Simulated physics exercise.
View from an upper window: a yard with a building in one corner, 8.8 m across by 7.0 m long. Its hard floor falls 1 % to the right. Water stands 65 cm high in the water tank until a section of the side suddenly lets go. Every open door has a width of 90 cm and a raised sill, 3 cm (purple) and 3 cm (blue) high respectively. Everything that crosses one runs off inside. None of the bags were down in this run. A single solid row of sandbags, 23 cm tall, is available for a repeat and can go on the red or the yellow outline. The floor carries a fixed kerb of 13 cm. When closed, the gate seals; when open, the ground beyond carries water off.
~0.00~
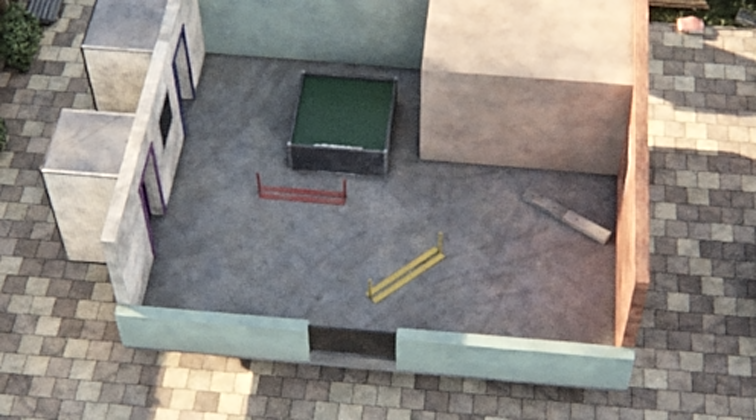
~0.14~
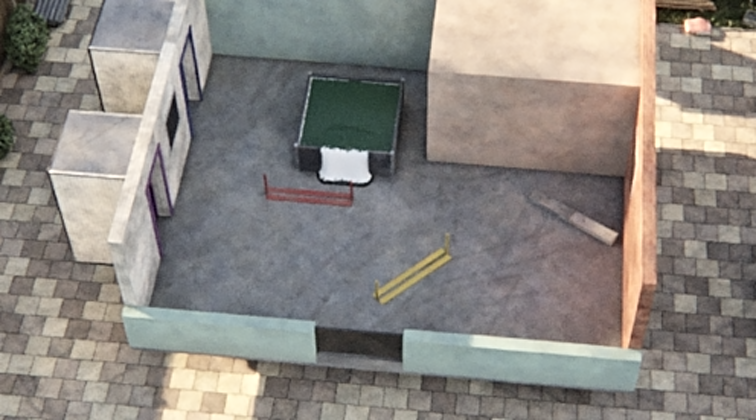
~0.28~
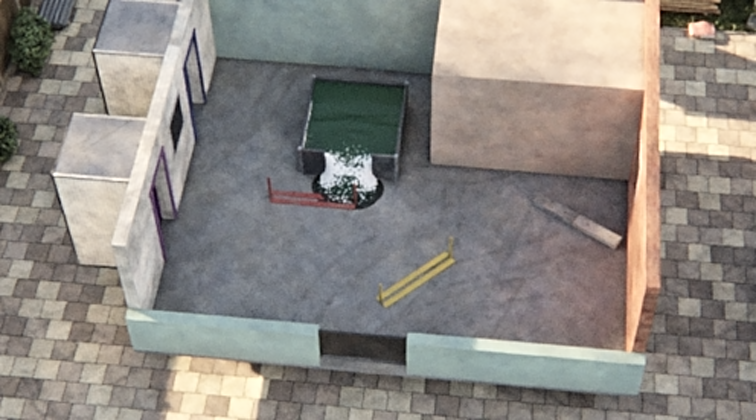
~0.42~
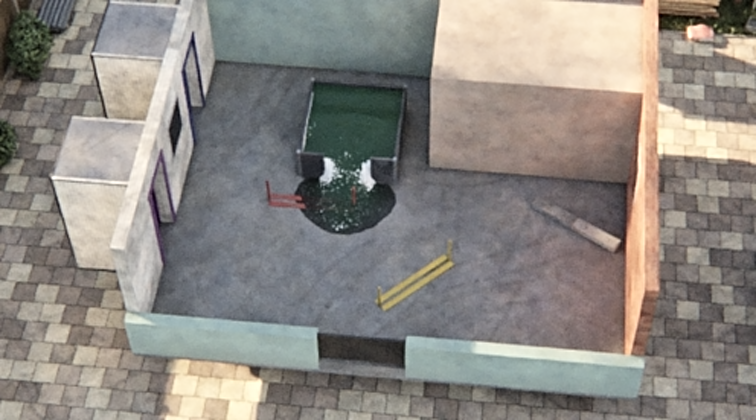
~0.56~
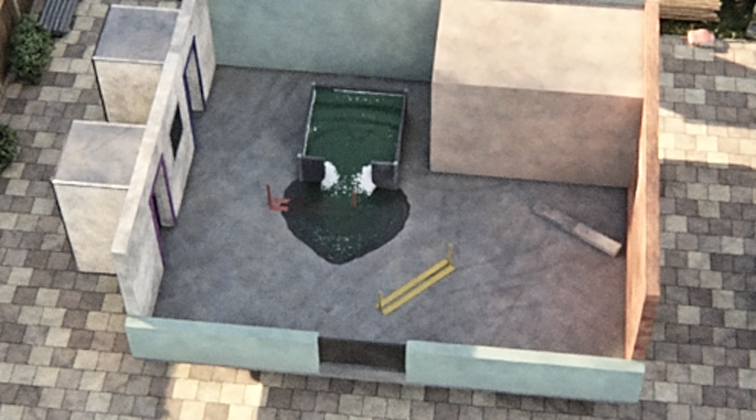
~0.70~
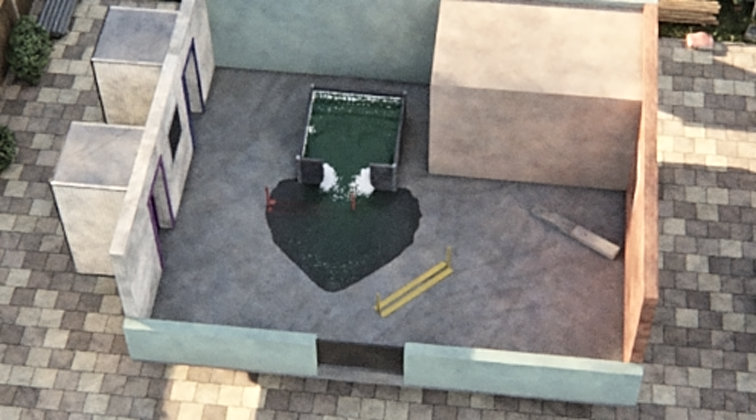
Dark green water bursts from the front of a tank and spreads across the yard floor.
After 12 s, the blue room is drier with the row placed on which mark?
With it on the yellow one.
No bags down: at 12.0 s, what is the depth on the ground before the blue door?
I'd put it at around 1.5 centimetres deep.
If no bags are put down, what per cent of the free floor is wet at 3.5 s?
Roughly 45 per cent of the floor is wet.
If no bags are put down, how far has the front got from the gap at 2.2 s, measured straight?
5.0 m.
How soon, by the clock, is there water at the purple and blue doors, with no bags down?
Times - purple 2.6 s, blue 6.5 s.
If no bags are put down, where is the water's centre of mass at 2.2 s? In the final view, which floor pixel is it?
The water's centre sits about at (346, 206).
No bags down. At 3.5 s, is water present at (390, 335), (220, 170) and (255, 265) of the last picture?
In turn: Under water, dry, under water.
After 1.4 s water covers 25 % of the floor and is deepest (36 cm) near (347, 190) in the run without bags; in at the blue door, 0 L with no bags, 0 L with the row on red, 0 L on yellow.
After 2.2 s water covers 40 % of the floor and is deepest (26 cm) near (347, 190) in the run without bags; in at the blue door, 0 L with no bags, 1 L with the row on red, 0 L on yellow.
After 3.5 s water covers 45 % of the floor and is deepest (22 cm) near (347, 190) in the run without bags; in at the blue door, 0 L with no bags, 21 L with the row on red, 0 L on yellow.
After 7.0 s water covers 70 % of the floor and is deepest (14 cm) near (616, 385) in the run without bags; in at the blue door, 0 L with no bags, 45 L with the row on red, 0 L on yellow.
After 12.0 s water covers 95 % of the floor and is deepest (12 cm) near (616, 385) in the run without bags; in at the blue door, 0 L with no bags, 48 L with the row on red, 0 L on yellow.
